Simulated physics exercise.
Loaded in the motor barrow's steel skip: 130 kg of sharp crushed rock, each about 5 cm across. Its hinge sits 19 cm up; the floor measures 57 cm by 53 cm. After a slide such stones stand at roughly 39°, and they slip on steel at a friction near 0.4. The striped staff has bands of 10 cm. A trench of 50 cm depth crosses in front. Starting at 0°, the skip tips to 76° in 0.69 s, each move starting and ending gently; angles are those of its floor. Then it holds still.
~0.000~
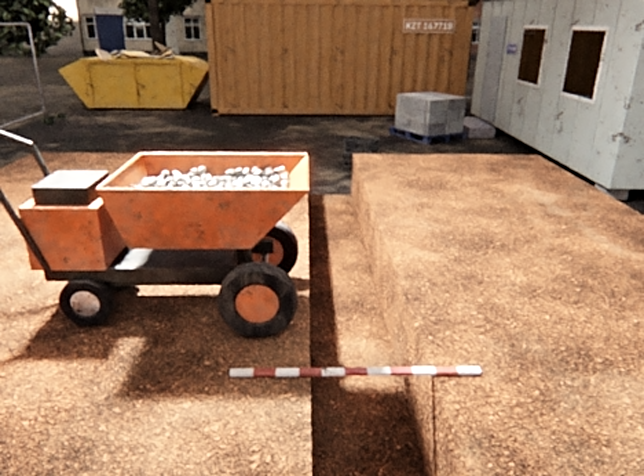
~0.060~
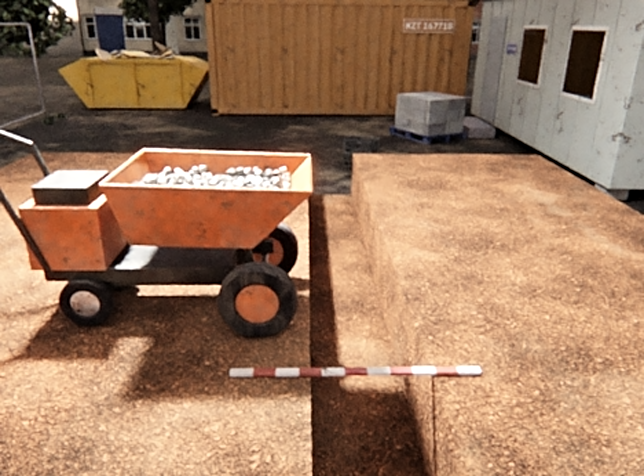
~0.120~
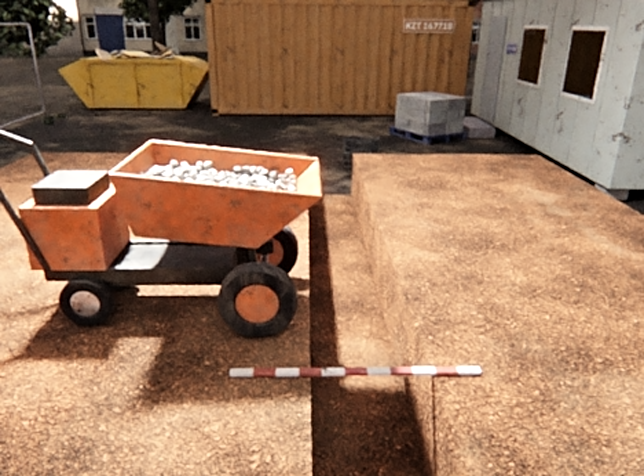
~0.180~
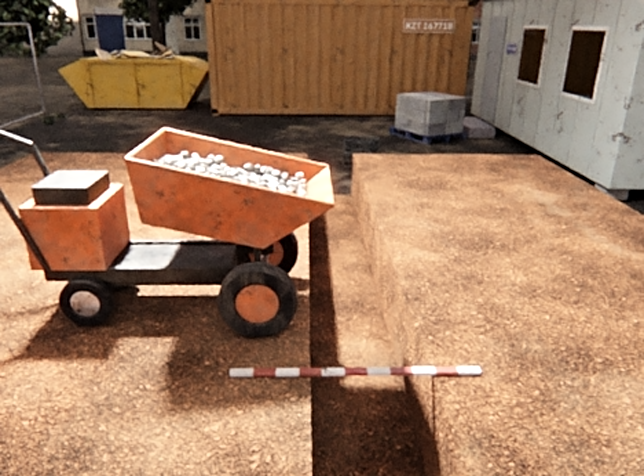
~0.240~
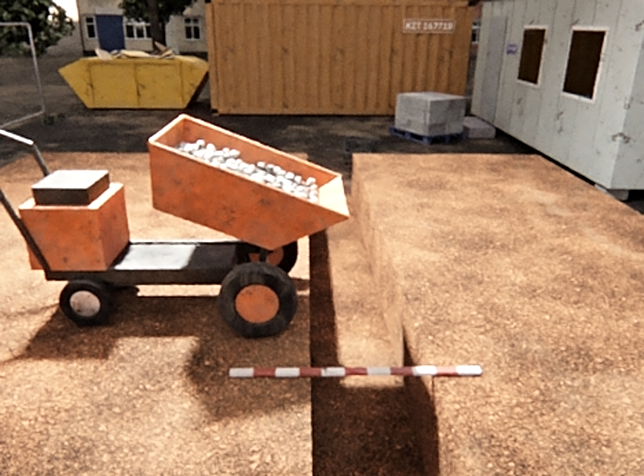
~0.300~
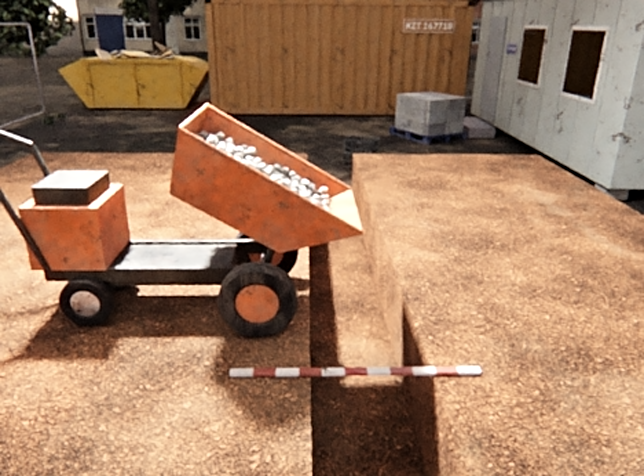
Orange skip of pale stones on a motor barrow tilting steadily forward to the right beside a trench, its rear end rising.
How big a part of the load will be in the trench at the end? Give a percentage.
Close to 58 in a hundred.
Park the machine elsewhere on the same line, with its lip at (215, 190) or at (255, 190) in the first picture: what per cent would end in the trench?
First some 100, then 100 per cent.
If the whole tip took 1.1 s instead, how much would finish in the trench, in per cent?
It would be near 75 per cent.
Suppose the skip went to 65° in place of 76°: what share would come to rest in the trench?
It would be near 45 per cent.
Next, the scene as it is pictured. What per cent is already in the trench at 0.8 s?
Some 20 per cent.
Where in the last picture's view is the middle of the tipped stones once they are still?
Their middle is at about (399, 361).
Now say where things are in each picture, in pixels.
The skip is at 0°, its lip at (308, 191); the top of the load is at (253, 176), in the first picture.
Lip at (311, 192), floor tilted 2°, highest stones at (229, 178); the stones move at 0.4 m/s on average, in the second picture.
Lip at (321, 197), floor tilted 6°, highest stones at (174, 173); the stones move at 0.8 m/s on average, in the third picture.
Lip at (334, 205), floor tilted 13°, highest stones at (178, 162); the stones move at 1.1 m/s on average, in the fourth picture.
The skip is at 21°, its lip at (349, 217); the top of the load is at (188, 150); the stones move at 1.3 m/s on average, in the fifth picture.
Lip at (363, 233), floor tilted 31°, highest stones at (208, 139); the stones move at 1.5 m/s on average, in the sixth picture.
After 0.5 s the floor is at 64°; 100 % in the skip; the foremost stones are at (371, 265).
After 0.8 s the floor is at 76°; 67 % in the skip, 19 % in the trench, 13 % past the trench; the foremost stones are at (443, 306).
After 1.1 s the floor is at 76°; 11 % in the skip, 47 % in the trench, 43 % past the trench; the foremost stones are at (576, 302).
After 3.1 s the floor is at 76°; 0 % in the skip, 58 % in the trench, 42 % past the trench; the foremost stones are past the picture's edge.
